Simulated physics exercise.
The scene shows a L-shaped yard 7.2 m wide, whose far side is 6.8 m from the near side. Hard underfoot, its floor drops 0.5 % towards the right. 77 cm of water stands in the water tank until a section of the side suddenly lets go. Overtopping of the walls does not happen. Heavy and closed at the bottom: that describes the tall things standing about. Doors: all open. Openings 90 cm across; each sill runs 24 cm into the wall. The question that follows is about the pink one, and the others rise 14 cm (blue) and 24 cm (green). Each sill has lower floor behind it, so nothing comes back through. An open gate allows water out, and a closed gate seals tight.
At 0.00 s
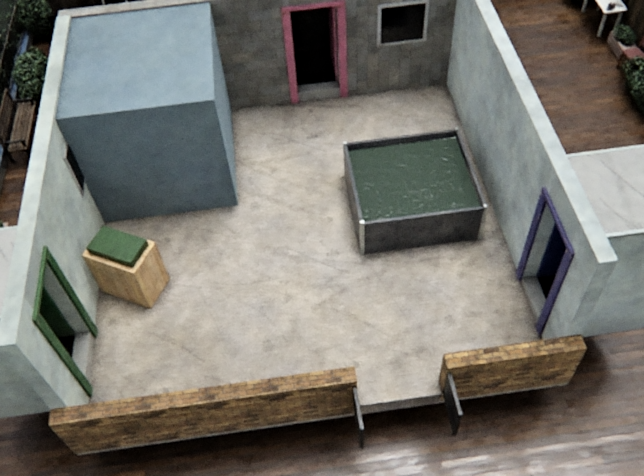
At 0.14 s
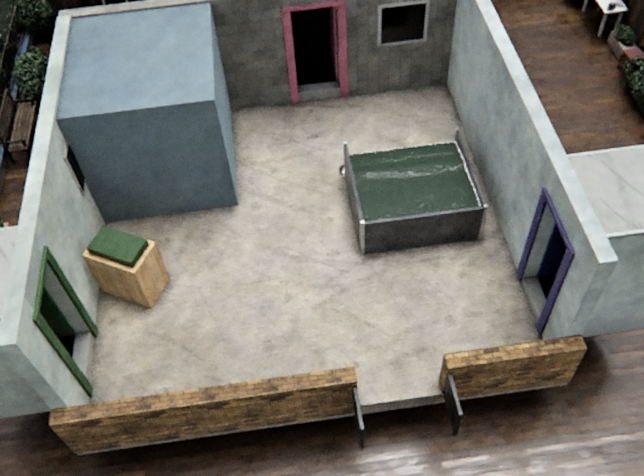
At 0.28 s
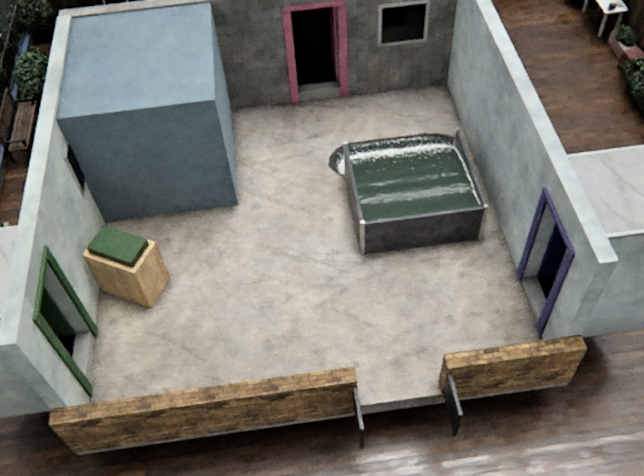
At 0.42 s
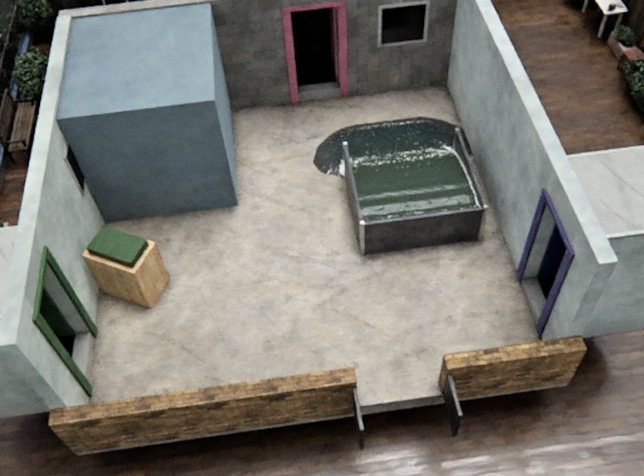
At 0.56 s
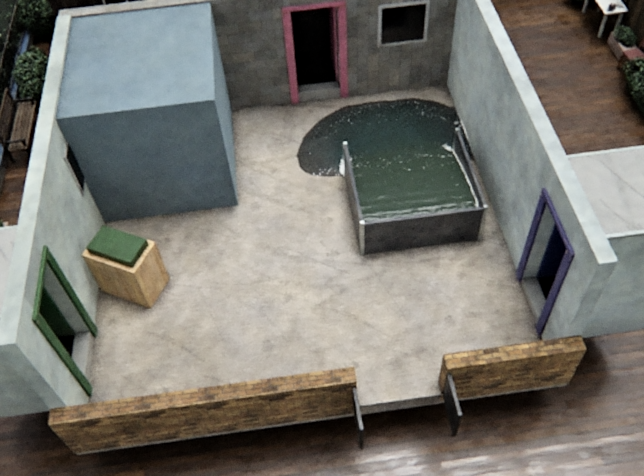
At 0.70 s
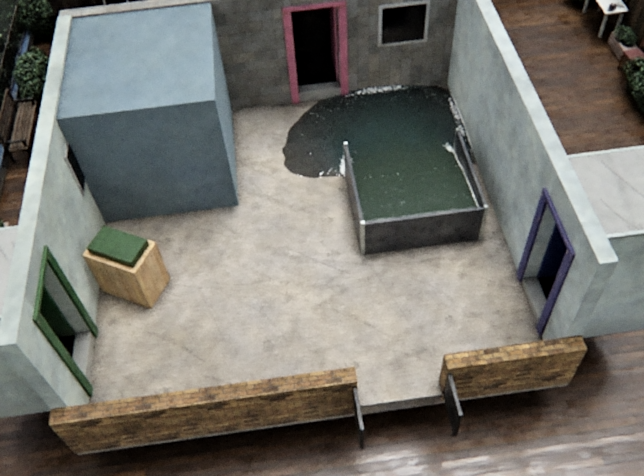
In this clip, a rectangular tank of dark green water stands in a walled yard until its far side opens and water pours out, spreading across the pale floor toward the back wall and leftward in a widening dark pool.
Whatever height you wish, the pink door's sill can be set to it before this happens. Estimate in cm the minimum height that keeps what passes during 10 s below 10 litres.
I would say 31 cm.
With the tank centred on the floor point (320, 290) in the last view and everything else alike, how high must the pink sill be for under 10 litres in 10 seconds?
In this case, 32 cm or so.
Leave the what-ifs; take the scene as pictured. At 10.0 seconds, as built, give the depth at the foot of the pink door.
The depth there is around 10.0 cm.
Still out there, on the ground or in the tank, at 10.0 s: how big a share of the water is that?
About 90 per cent.
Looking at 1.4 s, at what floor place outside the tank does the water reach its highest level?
At about pixel (441, 89).
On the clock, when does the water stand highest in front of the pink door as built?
Approximately 1.6 s.
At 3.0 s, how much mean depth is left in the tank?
About 14 cm.
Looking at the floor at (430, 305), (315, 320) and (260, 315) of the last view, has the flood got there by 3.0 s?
Untouched, untouched, untouched.
After 1.4 s water covers 20 % of the floor, deepest (57 cm) near (441, 89); 33 cm at the pink door, 7 litres in over its 24 cm sill.
After 3.0 s water covers 30 % of the floor, deepest (37 cm) near (233, 114); 24 cm at the pink door, 45 litres in over its 24 cm sill.
After 10.0 s water covers 90 % of the floor, deepest (14 cm) near (342, 101); 10 cm at the pink door, 47 litres in over its 24 cm sill.
At the pink door as built, the water arrived by 0.8 s and peaked near 34 cm at 1.6 s.
Run again over the same 10 s with other heights there, 33 litres in over 26 cm, 2 litres over 35 cm. The limit of 10 litres is kept from about 31 cm up.
